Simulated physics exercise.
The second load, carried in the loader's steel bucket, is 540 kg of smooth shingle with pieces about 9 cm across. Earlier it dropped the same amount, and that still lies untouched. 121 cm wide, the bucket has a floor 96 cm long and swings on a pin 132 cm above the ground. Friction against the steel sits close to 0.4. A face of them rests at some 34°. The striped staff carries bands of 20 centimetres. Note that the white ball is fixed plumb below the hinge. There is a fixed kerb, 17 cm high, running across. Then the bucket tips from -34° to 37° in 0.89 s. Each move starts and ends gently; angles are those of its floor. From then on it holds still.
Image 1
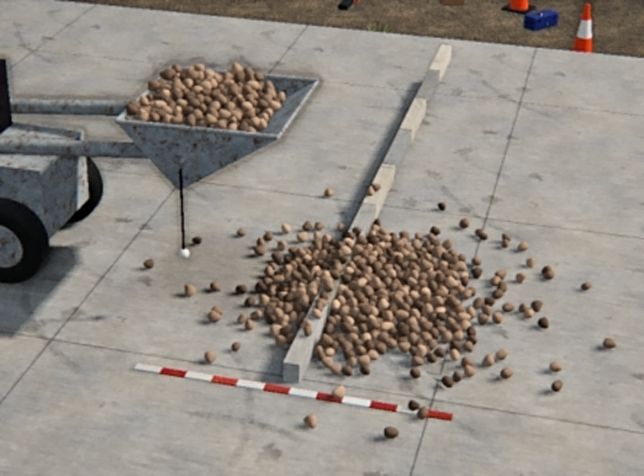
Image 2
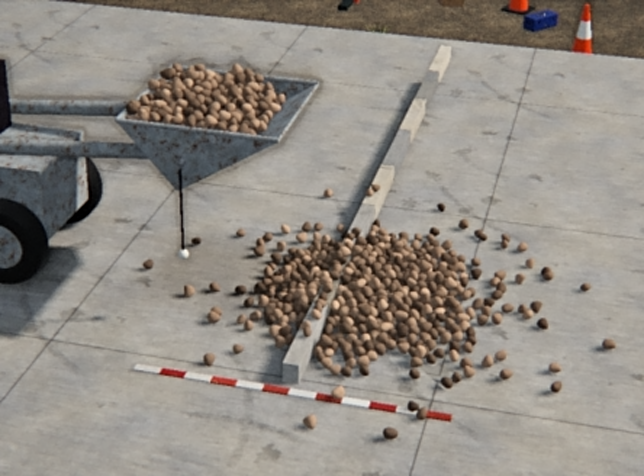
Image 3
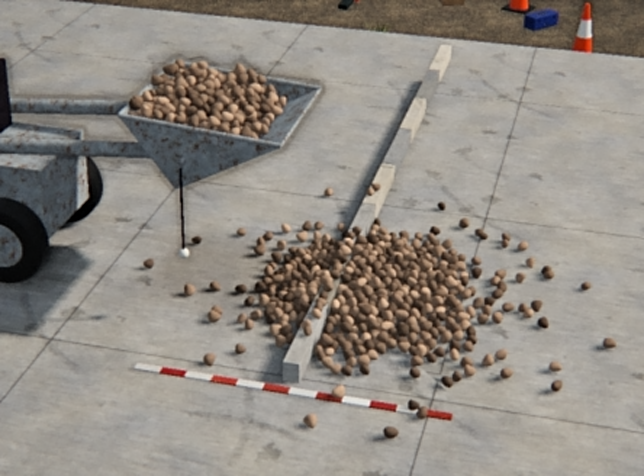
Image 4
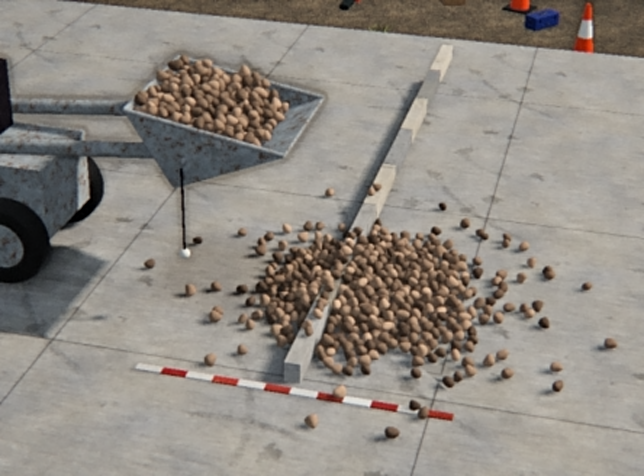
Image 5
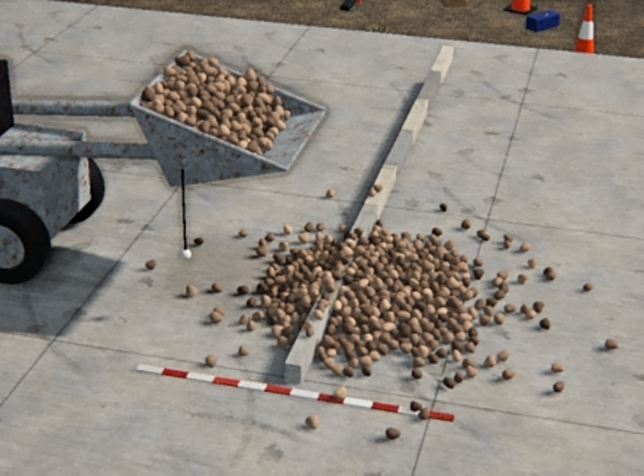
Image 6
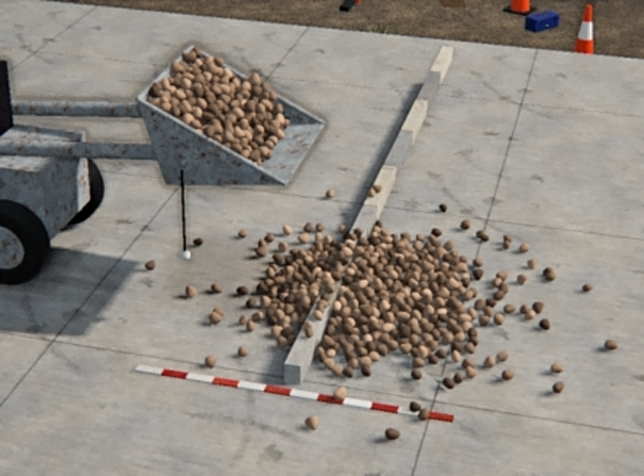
A grey steel bucket full of brown and tan rounded stones, held out from a wheeled loader at the left, hangs over a pale concrete yard seen from above at an angle. A heap of similar stones lies across a light kerb at centre, behind a red-and-white staff, with an orange cone at upper right. The bucket tilts gradually forward, its front edge lowering, while the heap, loader and view stay practically still.
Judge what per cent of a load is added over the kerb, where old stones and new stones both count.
The amount added is about 38 per cent of a load.
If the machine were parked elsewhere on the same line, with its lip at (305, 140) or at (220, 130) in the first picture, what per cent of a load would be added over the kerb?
Some 70 percent first and 5 percent second.
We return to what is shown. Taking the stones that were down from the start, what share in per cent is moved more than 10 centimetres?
I'd put it at about 15 per cent.
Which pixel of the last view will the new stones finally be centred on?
Roughly at (322, 273) in the last picture.
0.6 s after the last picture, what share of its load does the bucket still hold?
Roughly 70 per cent remains inside.
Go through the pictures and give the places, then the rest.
In the first picture, the bucket is at -34°, its lip at (278, 138); the top of the load is at (219, 82). The earlier load is highest near (339, 270), 22 cm above ground level, 29 % on this side of the kerb, 71 % over the kerb.
In the second picture, the bucket is at -33°, its lip at (278, 141); the top of the load is at (209, 82).
The third picture shows lip at (281, 146), floor tilted -29°, highest stones at (178, 75).
In the fourth picture, the bucket is at -23°, its lip at (284, 156); the top of the load is at (179, 72).
In the fifth picture, the bucket is at -16°, its lip at (286, 170); the top of the load is at (181, 69).
The sixth picture shows lip at (285, 184), floor tilted -7°, highest stones at (188, 66).
Then, 0.3 s after the last picture the floor is at 26°; in per cent of one load, 100 in the bucket, 29 on this side of the kerb, 71 over the kerb; the foremost stones are at (561, 319).
Then, 0.6 s after the last picture the floor is at 37°; in per cent of one load, 69 in the bucket, 59 on this side of the kerb, 71 over the kerb; the foremost stones are at (561, 319).
Then, 1.0 s after the last picture the floor is at 37°; in per cent of one load, 20 in the bucket, 94 on this side of the kerb, 86 over the kerb; the foremost stones are at (561, 319).
Then, 3.8 s after the last picture the floor is at 37°; in per cent of one load, 0 in the bucket, 91 on this side of the kerb, 109 over the kerb; the foremost stones are at (561, 319). Net gain over the kerb, 38.
